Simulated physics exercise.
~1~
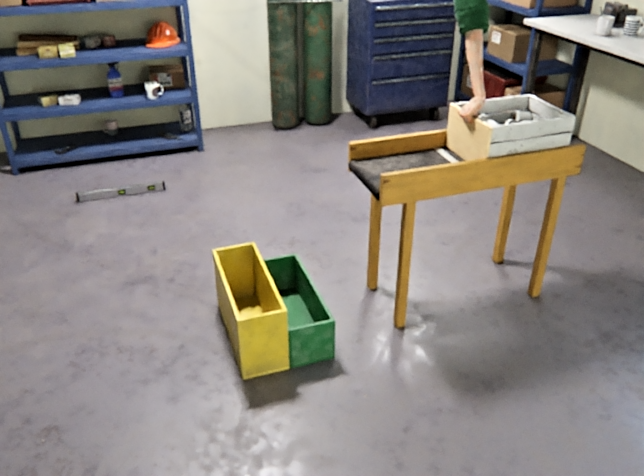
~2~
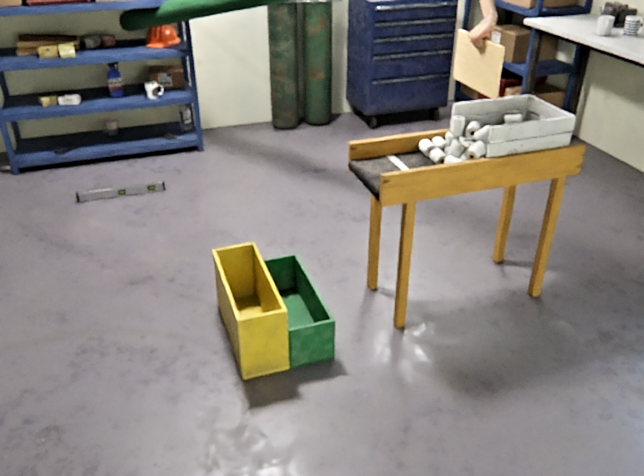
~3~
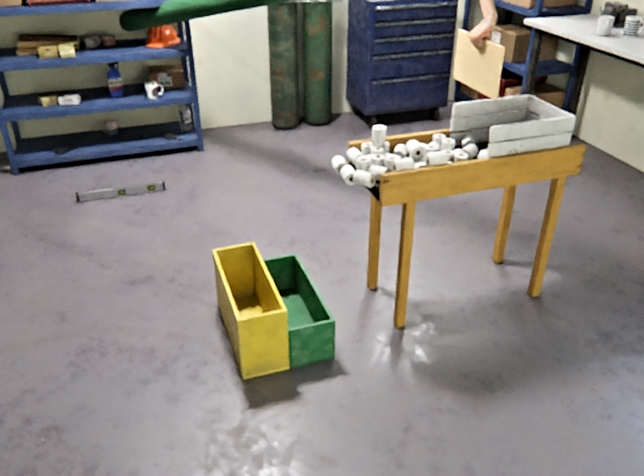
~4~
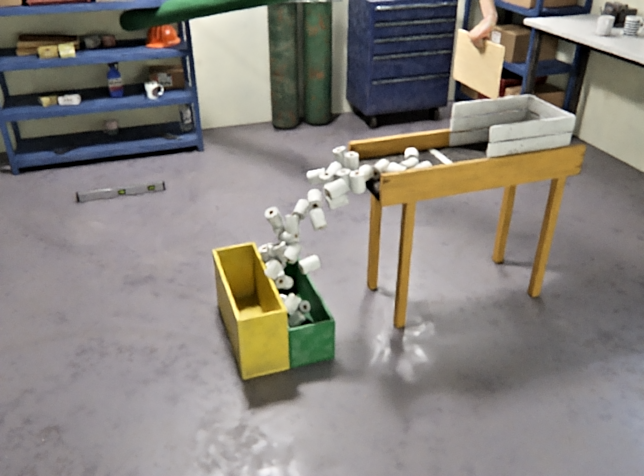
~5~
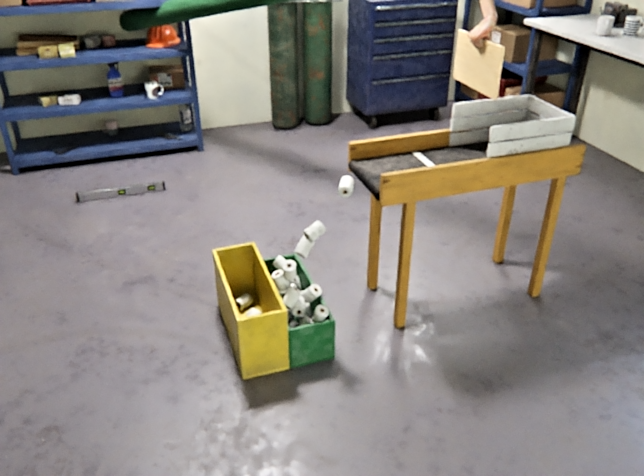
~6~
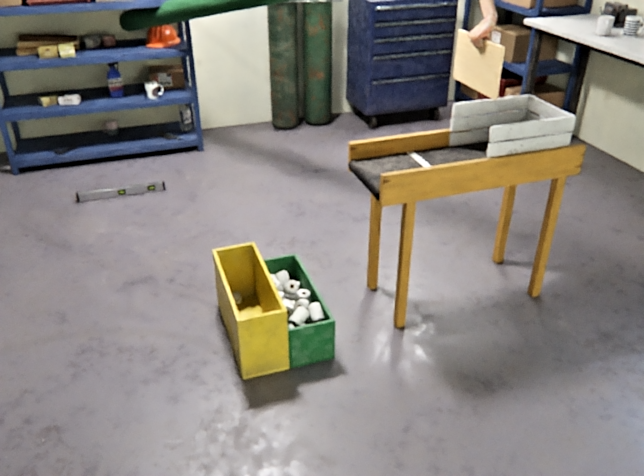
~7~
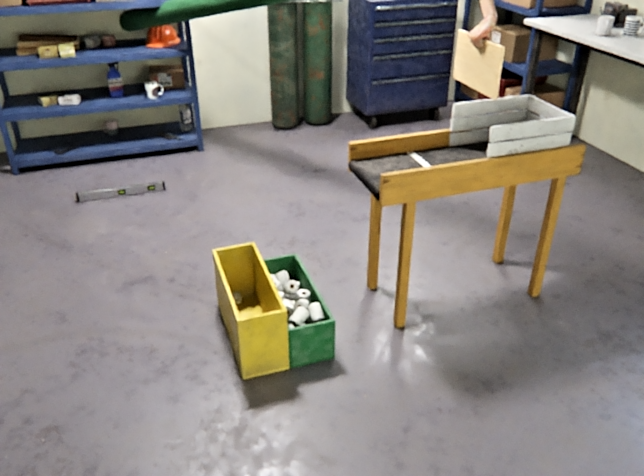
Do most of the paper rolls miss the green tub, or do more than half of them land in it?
More than half of the paper rolls land in the green tub.
The clip shows a hand lifting a wooden gate from a white pen on a raised belt, and white paper rolls spilling out and riding left. They tumble off the end toward two tubs, ending mostly in the green one, with the belt left empty.
